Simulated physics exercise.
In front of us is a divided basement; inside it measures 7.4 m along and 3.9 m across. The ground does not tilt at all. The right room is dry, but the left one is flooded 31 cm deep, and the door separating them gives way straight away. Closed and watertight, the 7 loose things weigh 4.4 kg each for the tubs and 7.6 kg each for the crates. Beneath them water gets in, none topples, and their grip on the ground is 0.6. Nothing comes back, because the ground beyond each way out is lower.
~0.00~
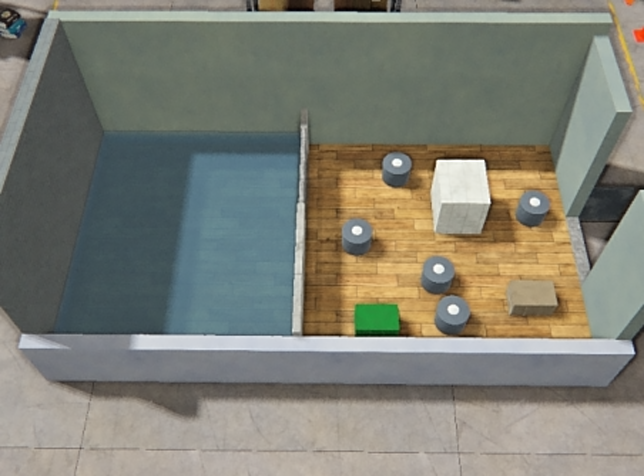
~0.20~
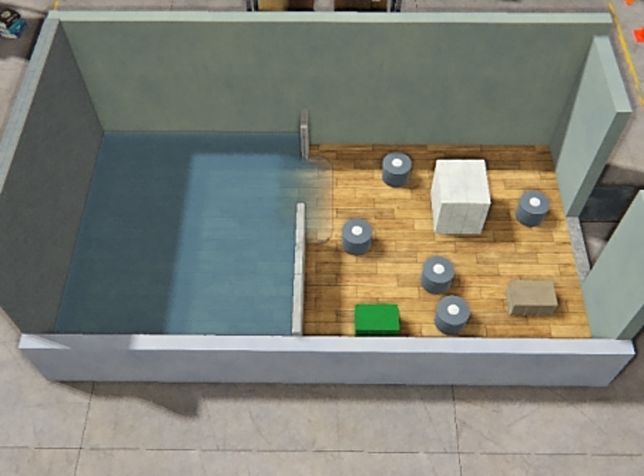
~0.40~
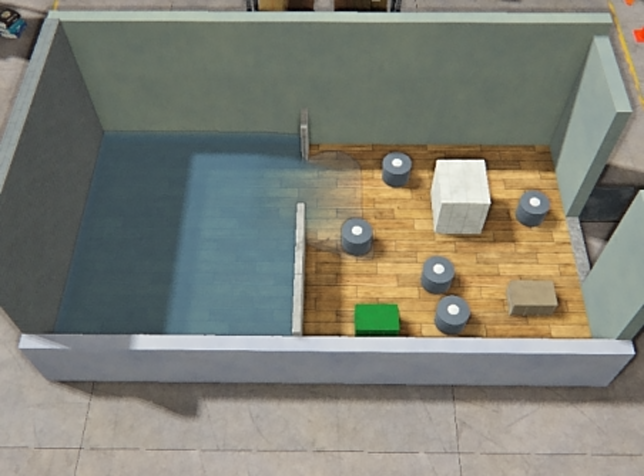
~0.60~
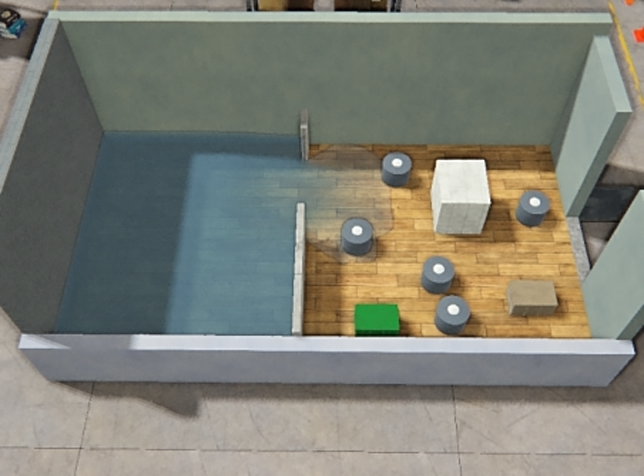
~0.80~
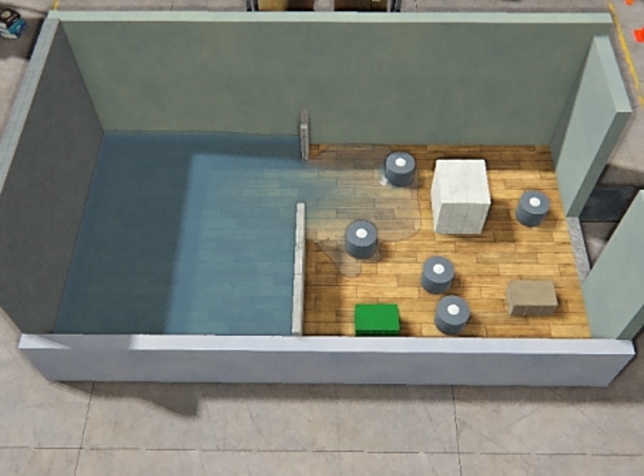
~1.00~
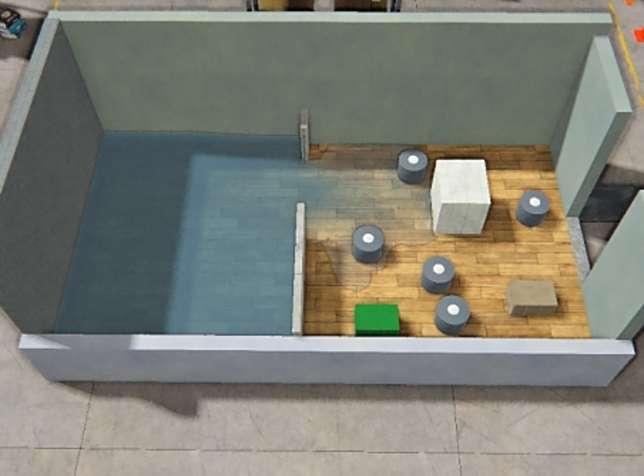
Water from the flooded left room spread through a gap that opened in the dividing wall and across the wooden floor on the right, then nudged two gray round objects slightly to the right.
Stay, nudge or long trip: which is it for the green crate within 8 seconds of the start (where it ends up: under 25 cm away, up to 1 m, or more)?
It is displaced far.
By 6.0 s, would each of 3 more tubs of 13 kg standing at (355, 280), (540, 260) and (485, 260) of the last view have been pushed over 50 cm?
Well, the first one's not that far, the next one's too far and the last one's not that far.
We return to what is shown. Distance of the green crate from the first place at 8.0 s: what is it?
Close to 150 cm by then.
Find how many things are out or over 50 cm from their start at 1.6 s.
Count: 2.
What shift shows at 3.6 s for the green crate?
Displacement near 0 cm.
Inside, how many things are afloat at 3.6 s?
At that moment it comes to 4.
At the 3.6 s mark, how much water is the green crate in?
About 2 cm.
After 1.6 s the green crate is near (377, 317), 0.0 m from its start, aground; 0 of 7 are out; 0 afloat.
After 3.6 s the green crate is near (377, 317), 0.0 m from its start, aground; 0 of 7 are out; 4 afloat.
After 5.6 s the green crate is near (339, 309), 0.5 m from its start, aground; 0 of 7 are out; 5 afloat.
After 8.0 s the green crate is near (330, 225), 1.6 m from its start, afloat; 0 of 7 are out; 7 afloat.
